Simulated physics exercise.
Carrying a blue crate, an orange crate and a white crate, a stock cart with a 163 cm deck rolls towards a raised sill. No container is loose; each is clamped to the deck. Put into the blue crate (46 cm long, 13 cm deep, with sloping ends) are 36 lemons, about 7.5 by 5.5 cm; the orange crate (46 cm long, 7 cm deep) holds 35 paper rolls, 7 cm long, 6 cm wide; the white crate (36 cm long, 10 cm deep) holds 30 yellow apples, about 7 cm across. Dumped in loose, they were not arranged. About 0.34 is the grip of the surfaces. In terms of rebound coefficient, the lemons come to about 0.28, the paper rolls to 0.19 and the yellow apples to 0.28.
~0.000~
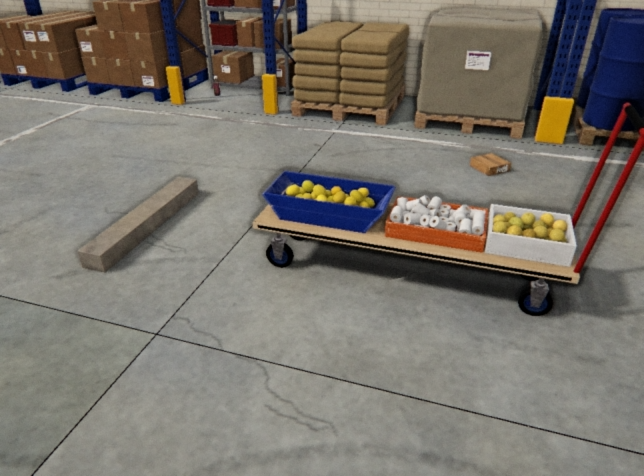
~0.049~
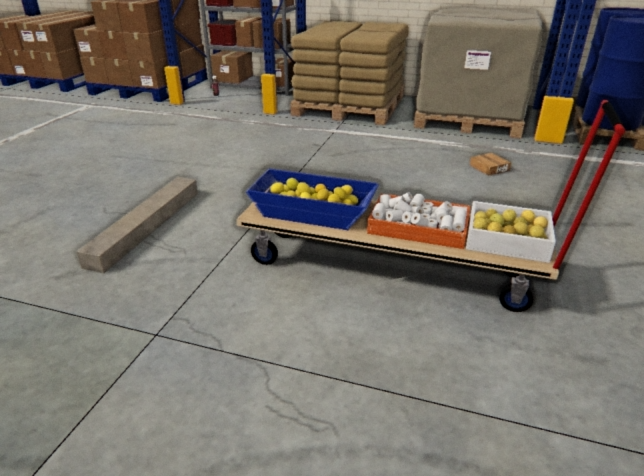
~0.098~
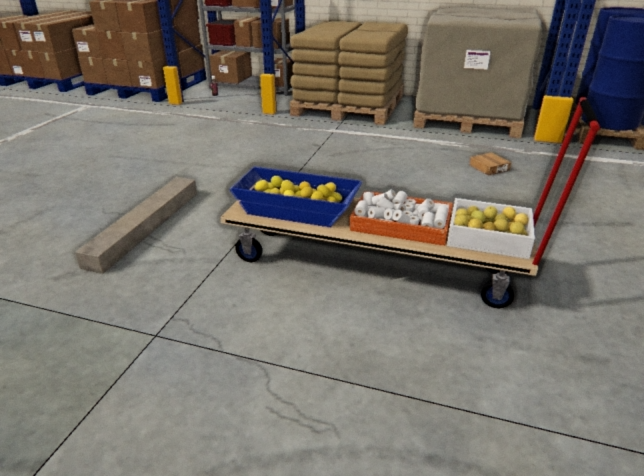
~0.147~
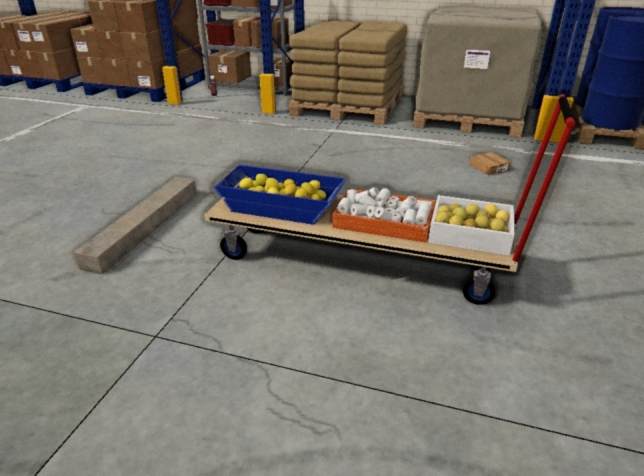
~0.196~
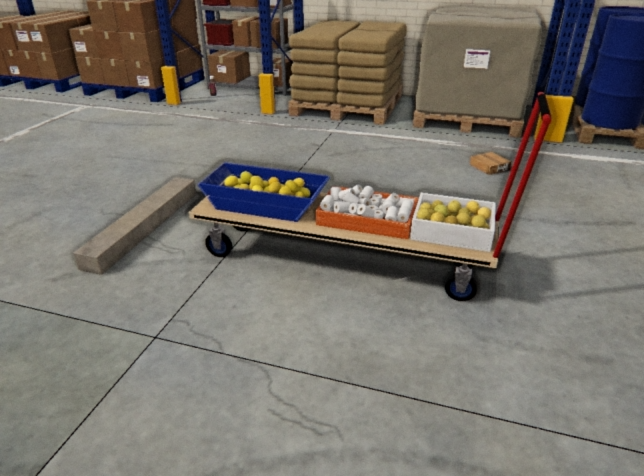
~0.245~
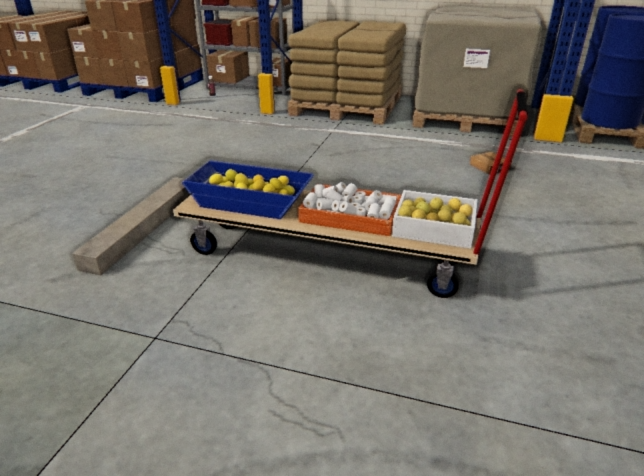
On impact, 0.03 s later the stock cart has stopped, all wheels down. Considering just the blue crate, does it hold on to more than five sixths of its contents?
My guess is the losses will never reach a sixth of the load.
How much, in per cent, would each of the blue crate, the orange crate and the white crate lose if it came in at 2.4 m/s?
Then the blue crate sheds 10 per cent of its load, the orange crate 10 per cent, and the white crate 0 per cent.
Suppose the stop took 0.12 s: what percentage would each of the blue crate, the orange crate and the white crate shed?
You'd end up with blue crate at 0 %, orange crate at 10 % and white crate at 0 %.
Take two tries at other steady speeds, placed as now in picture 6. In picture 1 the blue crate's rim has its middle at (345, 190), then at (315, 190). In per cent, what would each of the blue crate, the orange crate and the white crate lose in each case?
Try by try, the blue crate would lose 10 then 0 per cent, the orange crate 10 then 0 per cent, and the white crate 0 then 0 per cent.
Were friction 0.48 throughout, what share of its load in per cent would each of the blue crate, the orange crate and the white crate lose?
In that setup blue crate sheds 0 percent, orange crate sheds 10 percent, and white crate sheds 0 percent.
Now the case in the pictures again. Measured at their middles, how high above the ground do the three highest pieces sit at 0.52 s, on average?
Roughly 46 centimetres.
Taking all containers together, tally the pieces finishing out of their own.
It comes to some 5 pieces.
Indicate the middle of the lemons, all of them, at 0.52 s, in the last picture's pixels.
Near (179, 180) in pixels.
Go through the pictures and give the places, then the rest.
In the first picture (we follow the rim corner now nearest the camera; the camera moves round a little), blue crate at (382, 211); white crate at (573, 245); 84 cm still to roll; nothing out yet.
In the second picture, blue crate at (364, 208); white crate at (552, 241); 74 cm still to roll.
In the third picture, blue crate at (347, 205); white crate at (531, 237); 65 cm still to roll.
In the fourth picture, blue crate at (329, 202); white crate at (511, 234); 55 cm still to roll.
In the fifth picture, blue crate at (312, 199); white crate at (491, 230); 46 cm still to roll.
In the sixth picture, blue crate at (294, 197); white crate at (472, 227); 36 cm still to roll; nothing out yet.
After 0.42 s, impact.
After 0.52 s, 0 of 36 out of the blue crate, 0 of 35 out of the orange crate and 0 of 30 out of the white crate.
After 0.64 s, 1 of 36 out of the blue crate, 2 of 35 out of the orange crate and 1 of 30 out of the white crate.
After 0.87 s, 1 of 36 out of the blue crate, 3 of 35 out of the orange crate and 1 of 30 out of the white crate.
Outcome (at 1.37 s), 1 of 36 out of the blue crate, 3 of 35 out of the orange crate and 1 of 30 out of the white crate. Asked share, 1 of 36, 3 per cent.
